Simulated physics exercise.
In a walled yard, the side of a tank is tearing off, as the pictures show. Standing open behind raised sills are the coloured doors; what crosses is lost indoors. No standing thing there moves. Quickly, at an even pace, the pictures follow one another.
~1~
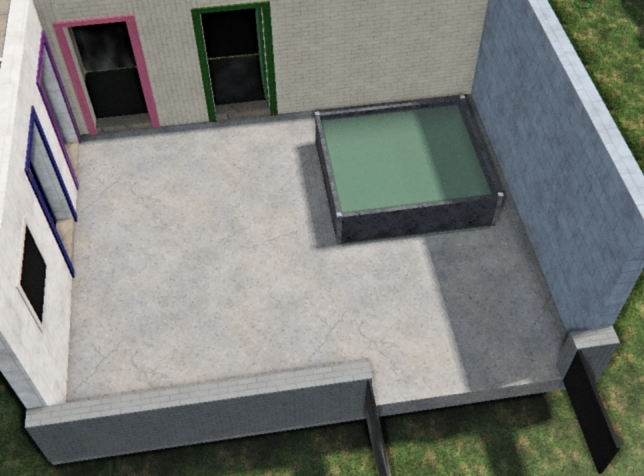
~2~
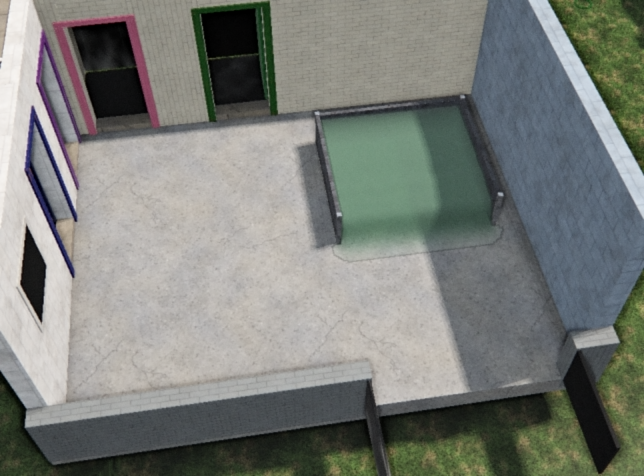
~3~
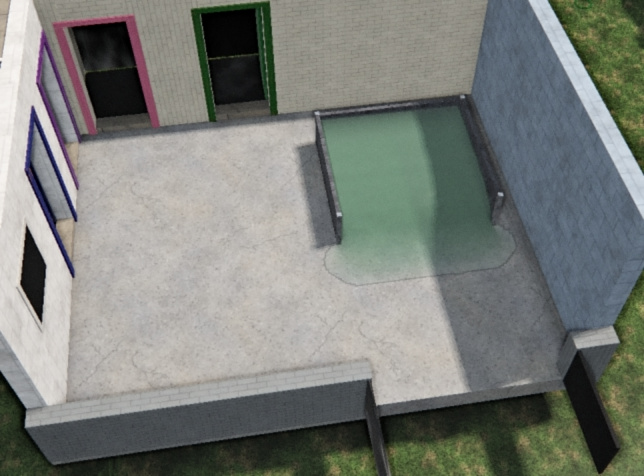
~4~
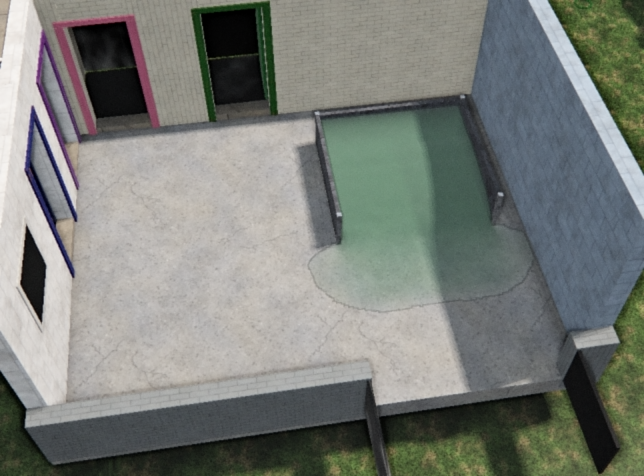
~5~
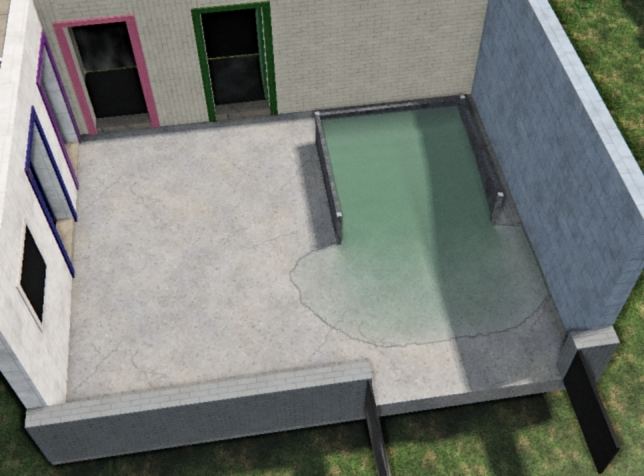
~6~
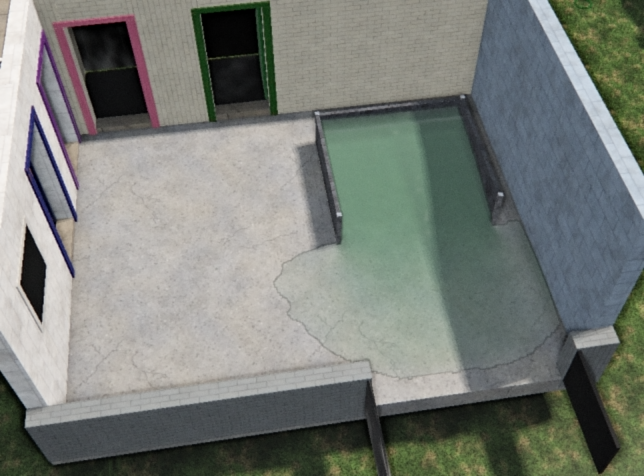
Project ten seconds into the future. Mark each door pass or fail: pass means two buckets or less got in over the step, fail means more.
Pink door - pass, purple door - pass, green door - pass, blue door - pass.
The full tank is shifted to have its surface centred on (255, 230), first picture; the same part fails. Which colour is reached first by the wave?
The blue-painted one, that's the one.
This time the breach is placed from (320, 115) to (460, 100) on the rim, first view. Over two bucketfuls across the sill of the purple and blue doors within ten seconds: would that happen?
Lab note: Purple tops the threshold; blue sits below the threshold.
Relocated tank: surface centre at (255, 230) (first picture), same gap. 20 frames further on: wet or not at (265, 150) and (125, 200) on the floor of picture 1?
The first spot is spared, the second swamped.
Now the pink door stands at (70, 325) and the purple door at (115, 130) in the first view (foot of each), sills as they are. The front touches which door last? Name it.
I'd go with the green one.
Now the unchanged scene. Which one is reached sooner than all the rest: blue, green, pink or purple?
It is the blue door.
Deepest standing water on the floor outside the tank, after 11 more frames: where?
(574, 360).
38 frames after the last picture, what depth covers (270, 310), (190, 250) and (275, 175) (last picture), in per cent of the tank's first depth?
Respectively near 4, 2 and 0 per cent.
A moment on, water covers 30 % of the floor; the pink door not reached, the purple door not reached, the green door not reached, the blue door not reached.
Next, water covers 35 % of the floor; the pink door not reached, the purple door not reached, the green door not reached, the blue door not reached.
Then, water covers 45 % of the floor; the pink door not reached, the purple door not reached, the green door not reached, the blue door not reached.
Later, water covers 60 % of the floor; the pink door not reached, the purple door not reached, the green door not reached, the blue door wet at the sill, nothing in.
In the end, water covers 85 % of the floor; the pink door wet at the sill, nothing in, the purple door wet at the sill, nothing in, the green door wet at the sill, nothing in, the blue door wet at the sill, nothing in.
